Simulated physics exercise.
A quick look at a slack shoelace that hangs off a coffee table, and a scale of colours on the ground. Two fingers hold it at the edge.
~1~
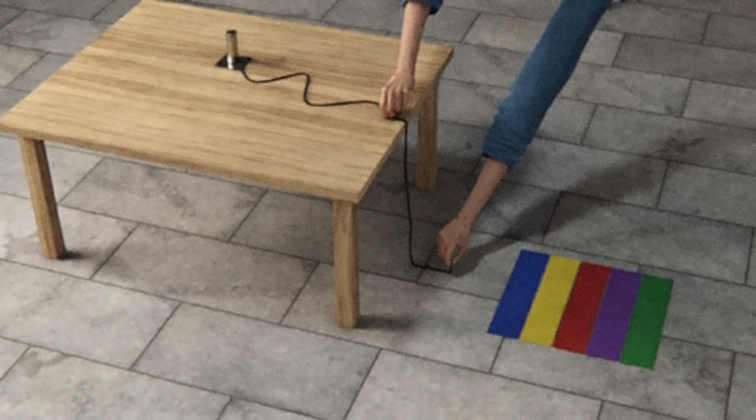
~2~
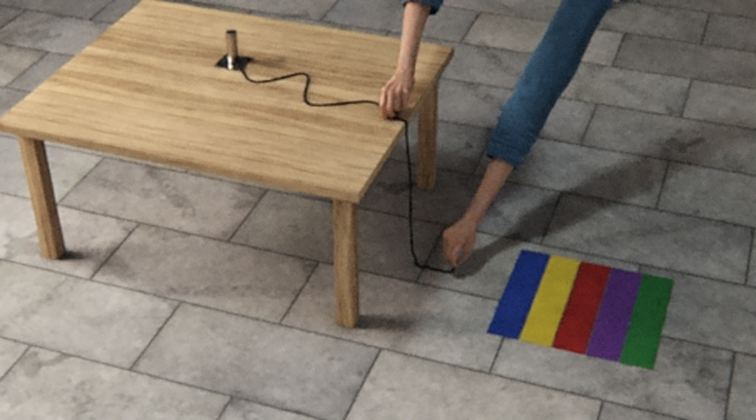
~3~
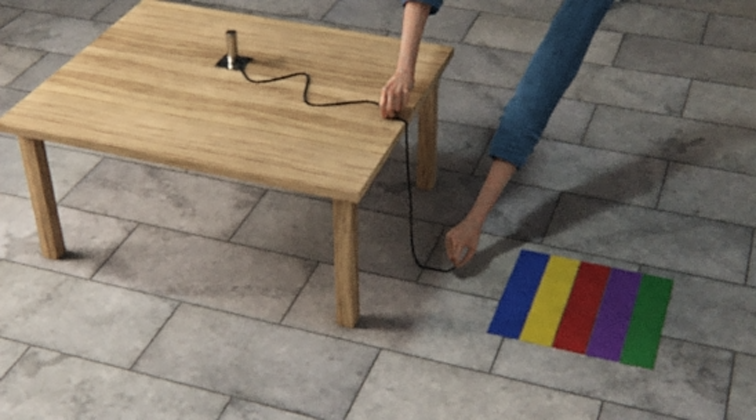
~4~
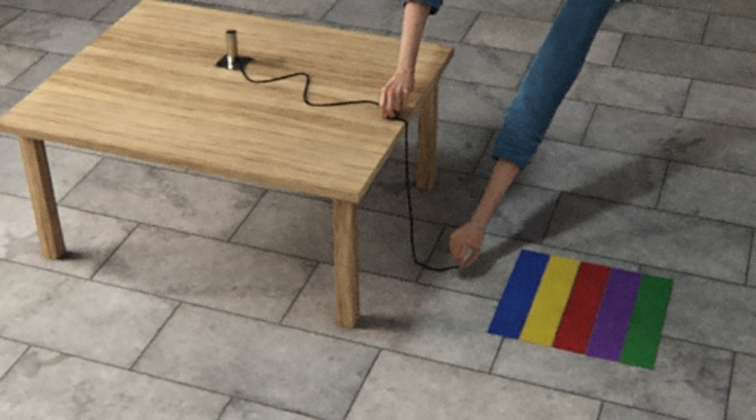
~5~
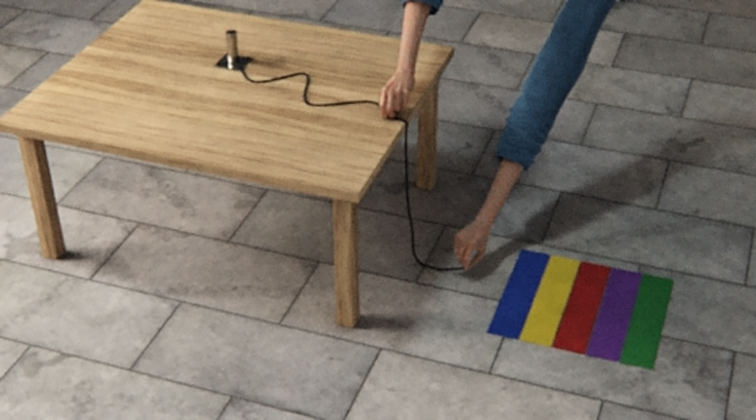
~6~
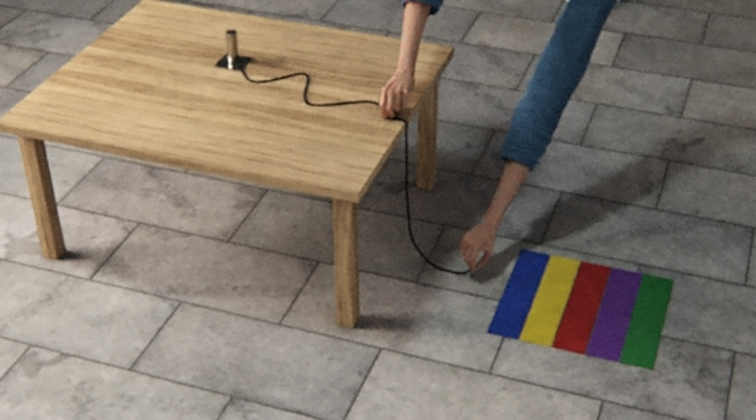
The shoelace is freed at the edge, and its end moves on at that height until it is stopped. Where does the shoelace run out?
It halts on the green strip.
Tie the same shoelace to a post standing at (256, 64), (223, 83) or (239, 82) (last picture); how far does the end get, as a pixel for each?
About (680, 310), (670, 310) and (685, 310).
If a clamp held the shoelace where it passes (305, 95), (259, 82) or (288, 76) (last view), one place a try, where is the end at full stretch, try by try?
Try by try, around (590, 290), (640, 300) and (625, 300).
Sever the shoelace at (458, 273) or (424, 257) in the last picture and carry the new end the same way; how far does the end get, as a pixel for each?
Near (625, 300) and (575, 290).
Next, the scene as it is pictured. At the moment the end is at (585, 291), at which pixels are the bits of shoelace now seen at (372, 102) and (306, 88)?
At (418, 135), then (350, 91).
Soon after, end near (585, 291); over red.
Then, end near (629, 300); over purple.
At full stretch, end near (655, 305); over green. Over green.
